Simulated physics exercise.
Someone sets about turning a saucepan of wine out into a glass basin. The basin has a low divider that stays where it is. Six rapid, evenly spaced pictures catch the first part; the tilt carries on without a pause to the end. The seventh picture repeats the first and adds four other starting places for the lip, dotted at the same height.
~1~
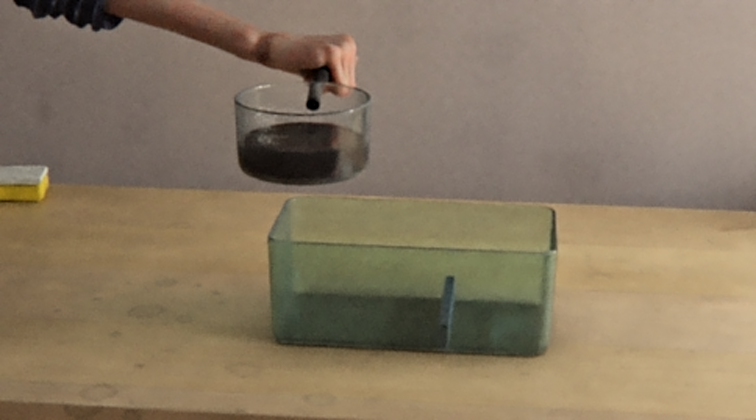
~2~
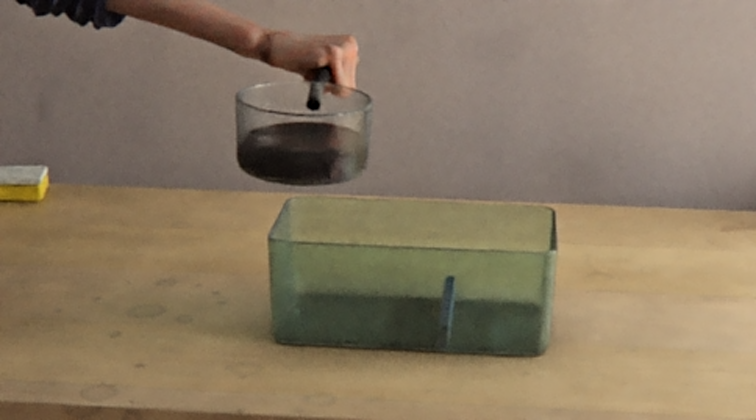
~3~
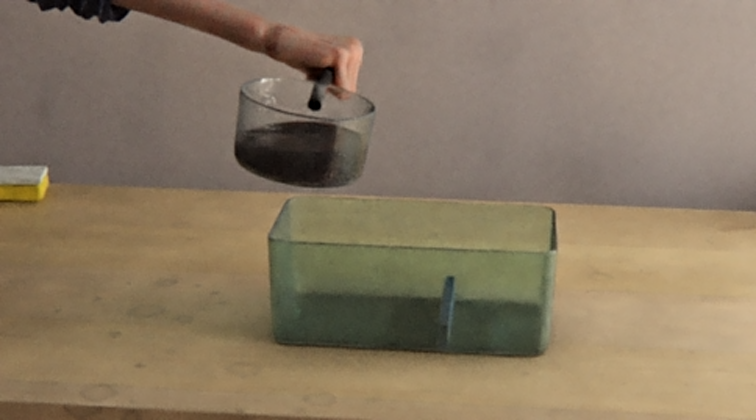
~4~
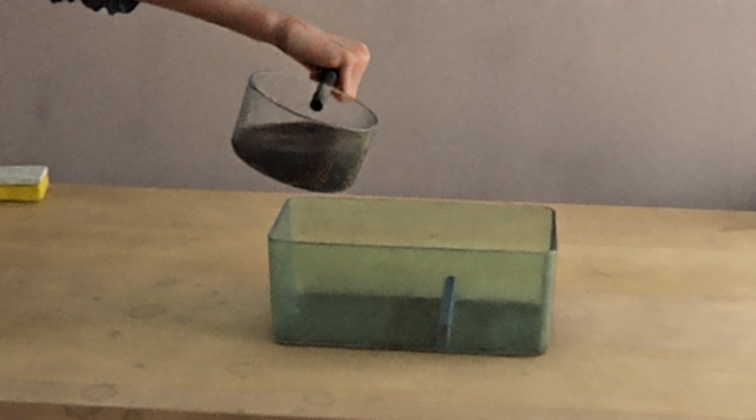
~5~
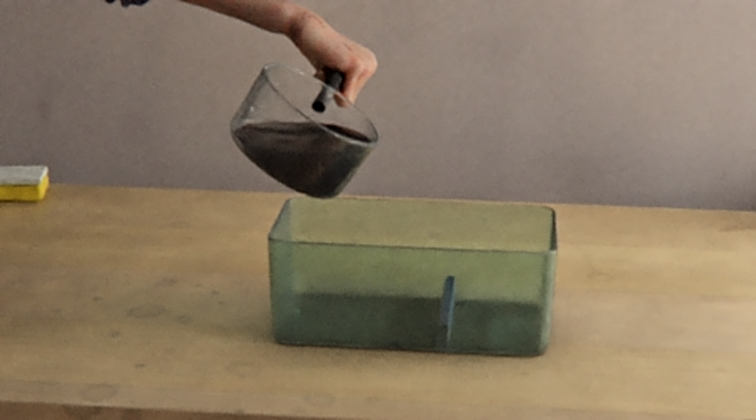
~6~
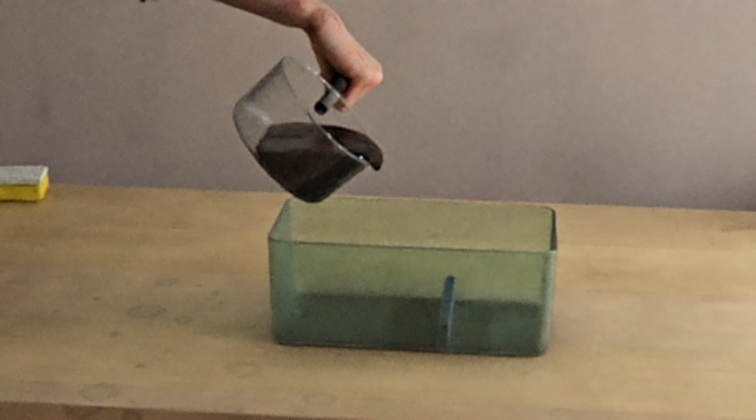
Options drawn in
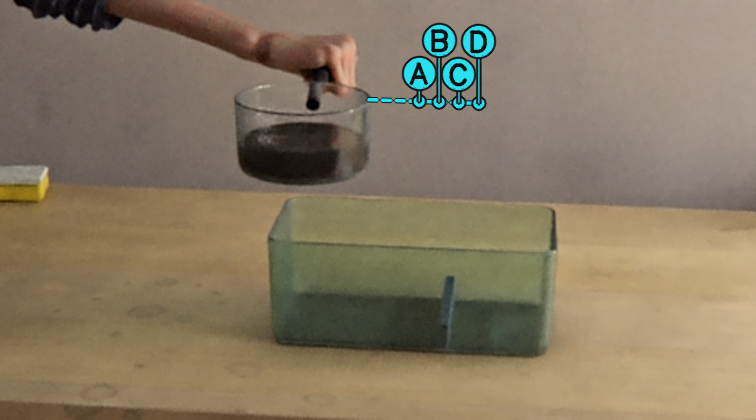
Above a glass basin on a table, a hand tilts a saucepan until dark liquid crosses its lip.
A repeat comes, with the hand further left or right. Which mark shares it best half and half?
A works best here.
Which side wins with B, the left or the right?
More ends on the right.
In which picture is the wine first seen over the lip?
Picture 6.
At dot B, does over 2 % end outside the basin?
No, it does not.
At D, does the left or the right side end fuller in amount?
The right one.
On the marked copy, A at (419, 101); B at (439, 102); C at (458, 102); D at (478, 103).
If A is chosen, about 46 % ends left of the wall and 53 % right of it.
If B is chosen, about 17 % ends left of the wall and 83 % right of it.
If C is chosen, about 14 % ends left of the wall and 86 % right of it.
If D is chosen, about 16 % ends left of the wall and 84 % right of it.
